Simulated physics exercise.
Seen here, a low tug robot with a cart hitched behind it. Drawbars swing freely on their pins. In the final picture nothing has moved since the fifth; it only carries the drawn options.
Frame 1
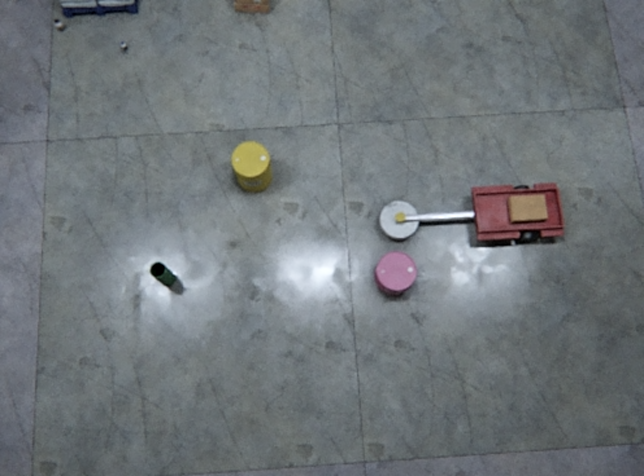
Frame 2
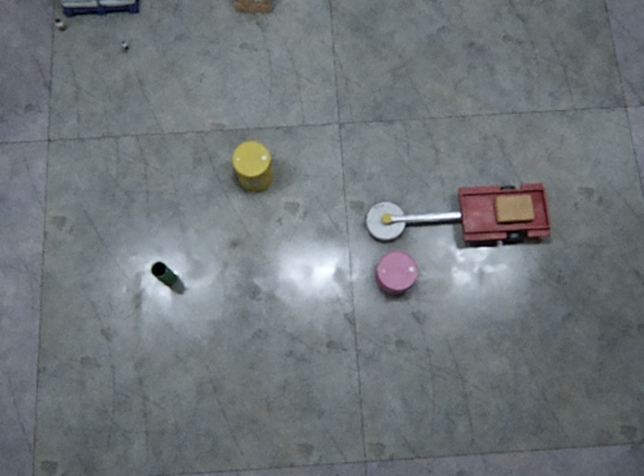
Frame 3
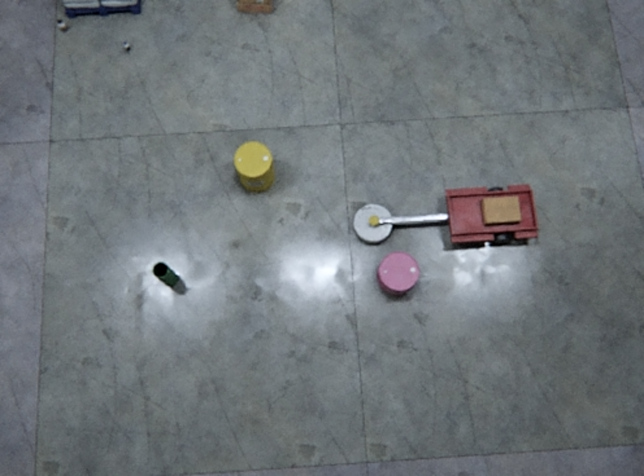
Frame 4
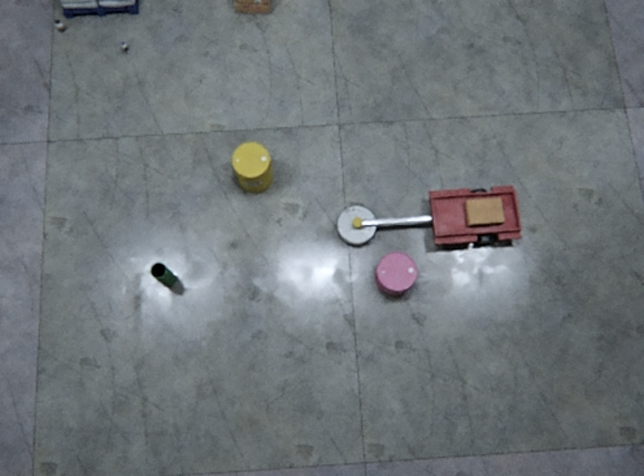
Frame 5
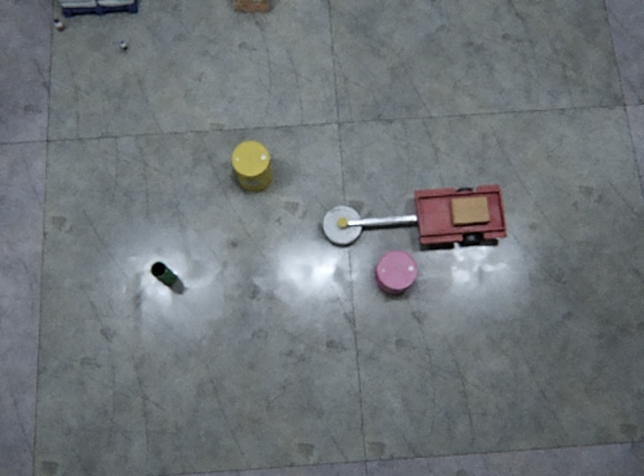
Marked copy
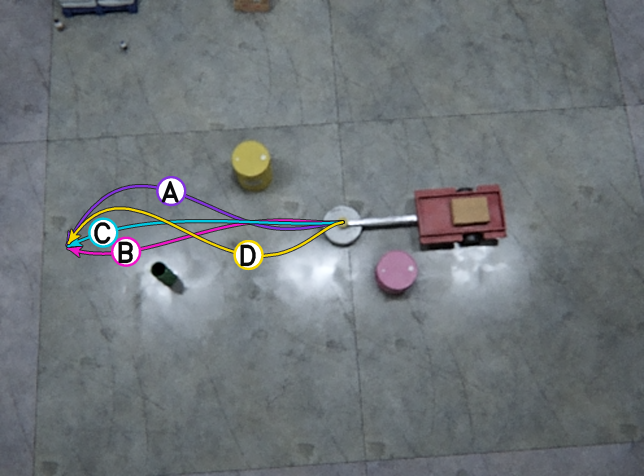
Red cart with a block on top moving slowly left behind a round white robot, passing above a pink tub.
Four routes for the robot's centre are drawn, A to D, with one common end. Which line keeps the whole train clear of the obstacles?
Take C.
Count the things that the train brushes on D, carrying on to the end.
In all, one.
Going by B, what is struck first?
First the green post.
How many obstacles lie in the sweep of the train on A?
In all, one.
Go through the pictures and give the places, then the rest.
In the first frame, red cart (518, 211); pink tub (394, 276); yellow drum (255, 176).
In the second frame, robot (386, 221); red cart (504, 211); green post (169, 278).
In the third frame, robot (373, 223); red cart (491, 213); yellow drum (258, 176).
In the fourth frame, robot (357, 225); red cart (475, 214); pink tub (394, 277).
In the fifth frame, robot (342, 225); red cart (460, 213); green post (169, 278); pink tub (394, 275); yellow drum (255, 175).
On the marked copy, A from (343, 222) via (191, 198) to (67, 245); B from (343, 222) via (205, 232) to (68, 248); C from (343, 222) via (205, 221) to (68, 246); D from (343, 222) via (201, 239) to (69, 243).
Taking C. A third of the way, robot (247, 225), cart (365, 218).
Two thirds of the way, robot (152, 227), cart (268, 220).
When it is over, robot (70, 250), cart (186, 228); nothing has been touched.
As for the rest, A meets the yellow drum; B meets the green post; D meets the pink tub.
